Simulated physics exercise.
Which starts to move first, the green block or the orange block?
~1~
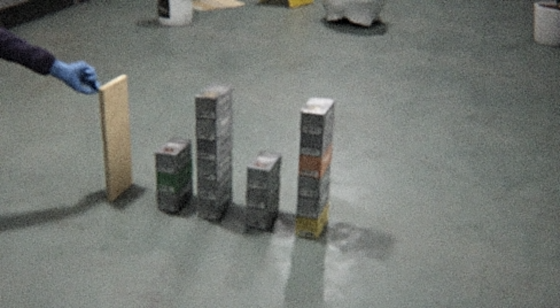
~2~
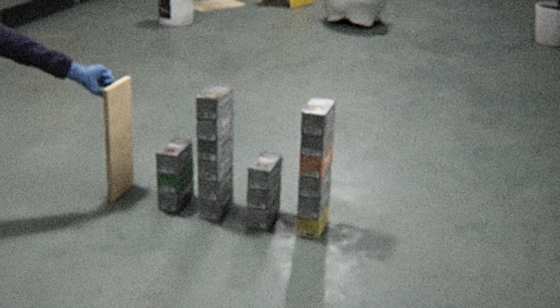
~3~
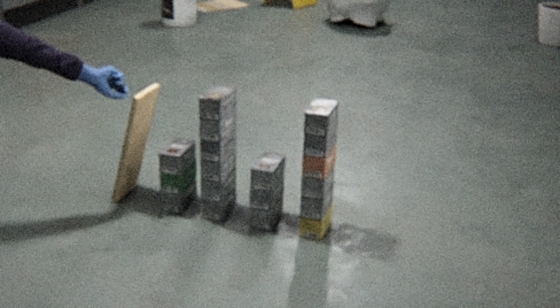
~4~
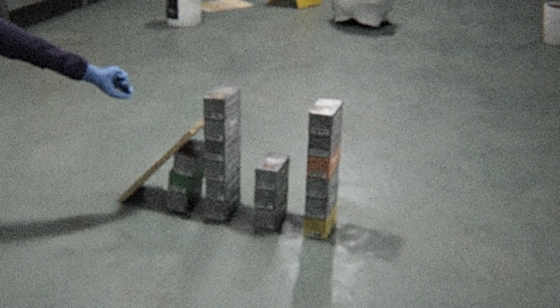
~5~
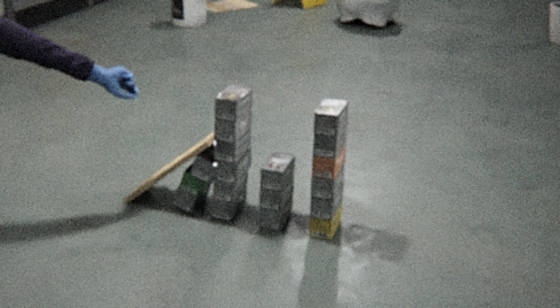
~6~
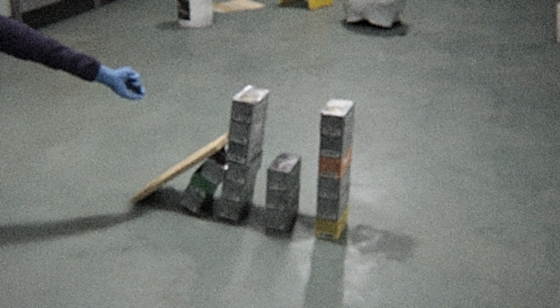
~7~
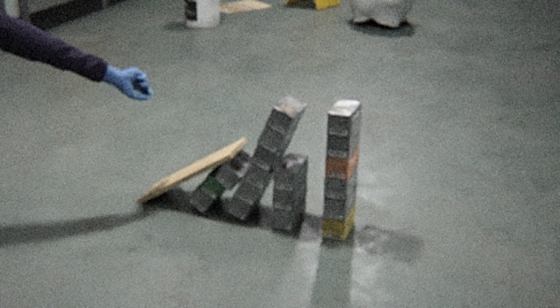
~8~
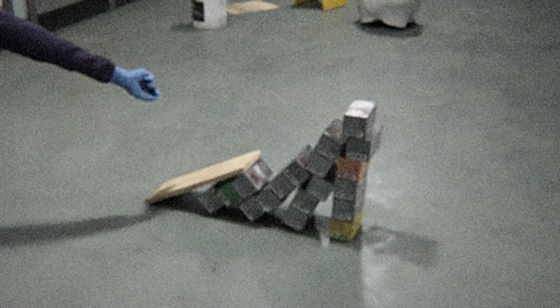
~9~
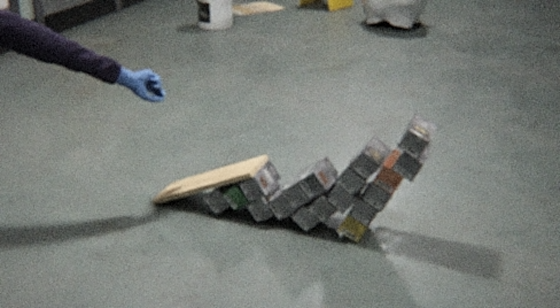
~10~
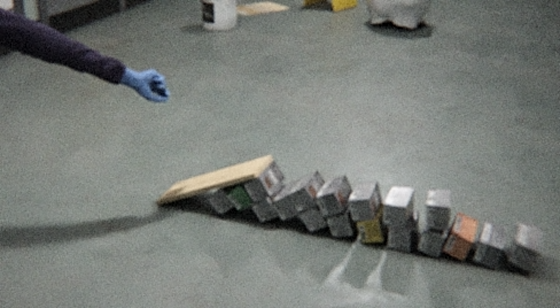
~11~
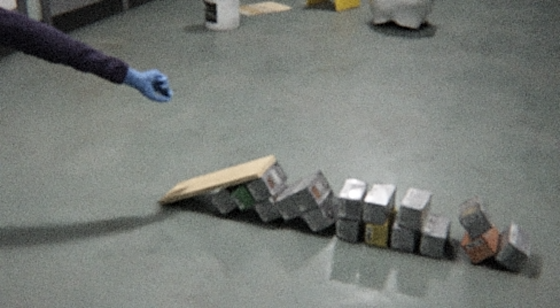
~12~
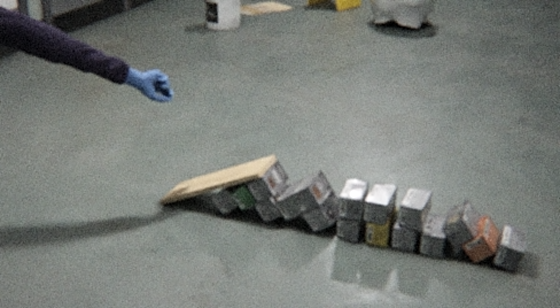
The green block moves first, shifting and tilting soon after the board falls against its stack. The orange block stays in place until the toppling reaches the last tall stack.
A blue-gloved hand on a dark-sleeved arm reaches in from the left and tips a pale upright board on a grey-green floor, seen from slightly above. To its right, four stacks of dark blocks stand in a row, two short and two tall, with green, orange and yellow pieces among them. The board leans onto the first short stack, which slides and tilts. The stacks then topple rightward in turn, until the last tall one swings over and breaks apart. The board rests slanted on tilted blocks, with the yellow piece on its side and the orange one farther right.
